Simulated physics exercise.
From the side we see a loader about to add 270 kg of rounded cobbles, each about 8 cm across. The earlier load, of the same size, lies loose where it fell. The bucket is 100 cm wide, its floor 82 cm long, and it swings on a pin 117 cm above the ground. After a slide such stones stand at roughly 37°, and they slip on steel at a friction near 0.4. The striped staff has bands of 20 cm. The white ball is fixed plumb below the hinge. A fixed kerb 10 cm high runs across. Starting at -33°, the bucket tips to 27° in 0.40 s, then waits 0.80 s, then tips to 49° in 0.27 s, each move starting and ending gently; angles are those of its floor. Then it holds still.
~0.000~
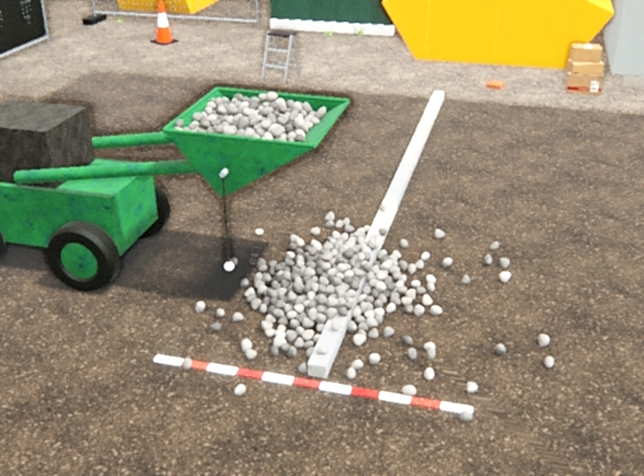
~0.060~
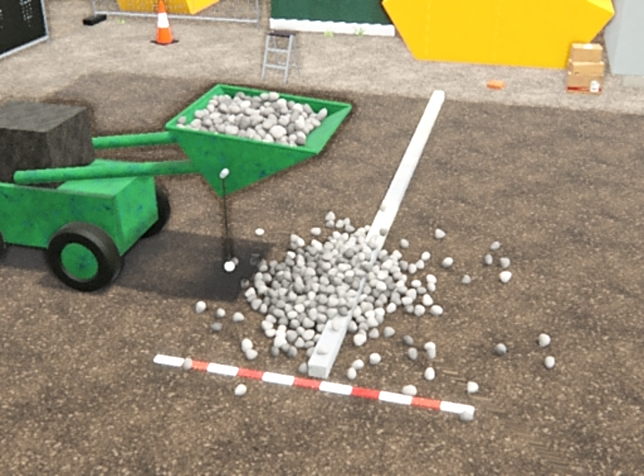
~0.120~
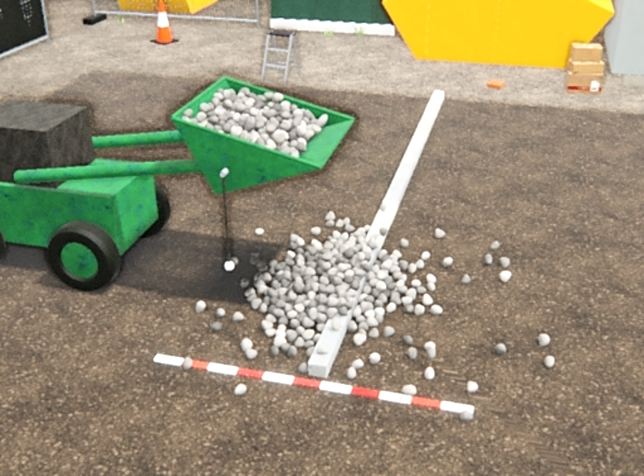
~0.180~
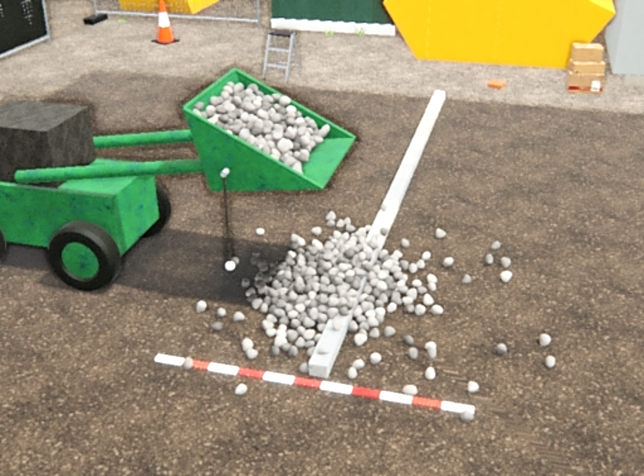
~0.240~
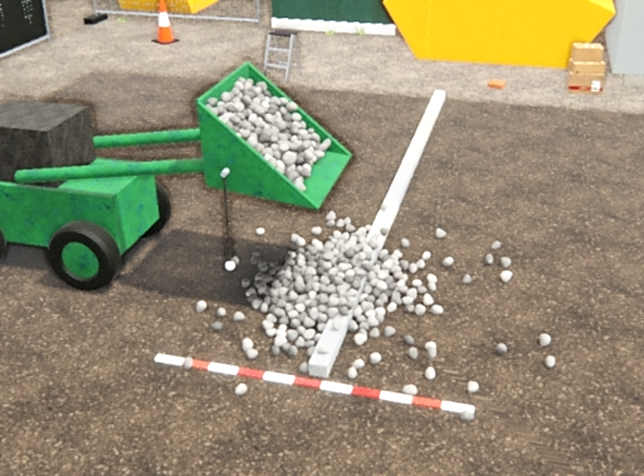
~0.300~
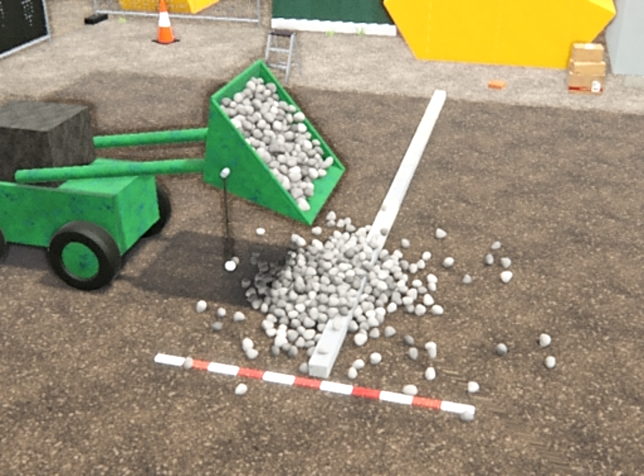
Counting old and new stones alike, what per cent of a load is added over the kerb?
Close to 82 parts in a hundred.
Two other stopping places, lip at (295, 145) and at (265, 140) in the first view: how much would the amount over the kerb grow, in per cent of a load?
First some 60, then 30 per cent.
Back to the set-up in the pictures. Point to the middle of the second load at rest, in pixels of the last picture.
Near (393, 289).
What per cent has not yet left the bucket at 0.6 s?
Roughly 90 per cent is still inside.
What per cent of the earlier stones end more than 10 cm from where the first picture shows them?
Roughly 15 per cent of them.
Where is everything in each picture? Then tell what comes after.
In the first picture, the bucket is at -33°, its lip at (315, 146); the top of the load is at (249, 106). The earlier load is highest near (336, 267), 24 cm above ground level, 80 % on this side of the kerb, 20 % over the kerb.
The second picture shows lip at (317, 152), floor tilted -29°, highest stones at (231, 104); the stones move at 0.4 m/s on average.
The third picture shows lip at (321, 167), floor tilted -20°, highest stones at (227, 100); the stones move at 0.6 m/s on average.
In the fourth picture, the bucket is at -7°, its lip at (322, 188); the top of the load is at (234, 92); the stones move at 0.9 m/s on average.
The fifth picture shows lip at (318, 208), floor tilted 6°, highest stones at (244, 89); the stones move at 0.9 m/s on average.
In the sixth picture, the bucket is at 18°, its lip at (310, 224); the top of the load is at (254, 89); the stones move at 1.0 m/s on average.
After 0.4 s the floor is at 27°; in per cent of one load, 99 in the bucket, 81 on this side of the kerb, 20 over the kerb; the foremost stones are at (506, 323).
After 0.6 s the floor is at 27°; in per cent of one load, 90 in the bucket, 91 on this side of the kerb, 20 over the kerb; the foremost stones are at (506, 323).
After 1.9 s the floor is at 49°; in per cent of one load, 0 in the bucket, 99 on this side of the kerb, 101 over the kerb; the foremost stones are at (571, 341).
After 4.4 s the floor is at 49°; in per cent of one load, 0 in the bucket, 98 on this side of the kerb, 102 over the kerb; the foremost stones are at (575, 351). Net gain over the kerb, 82.
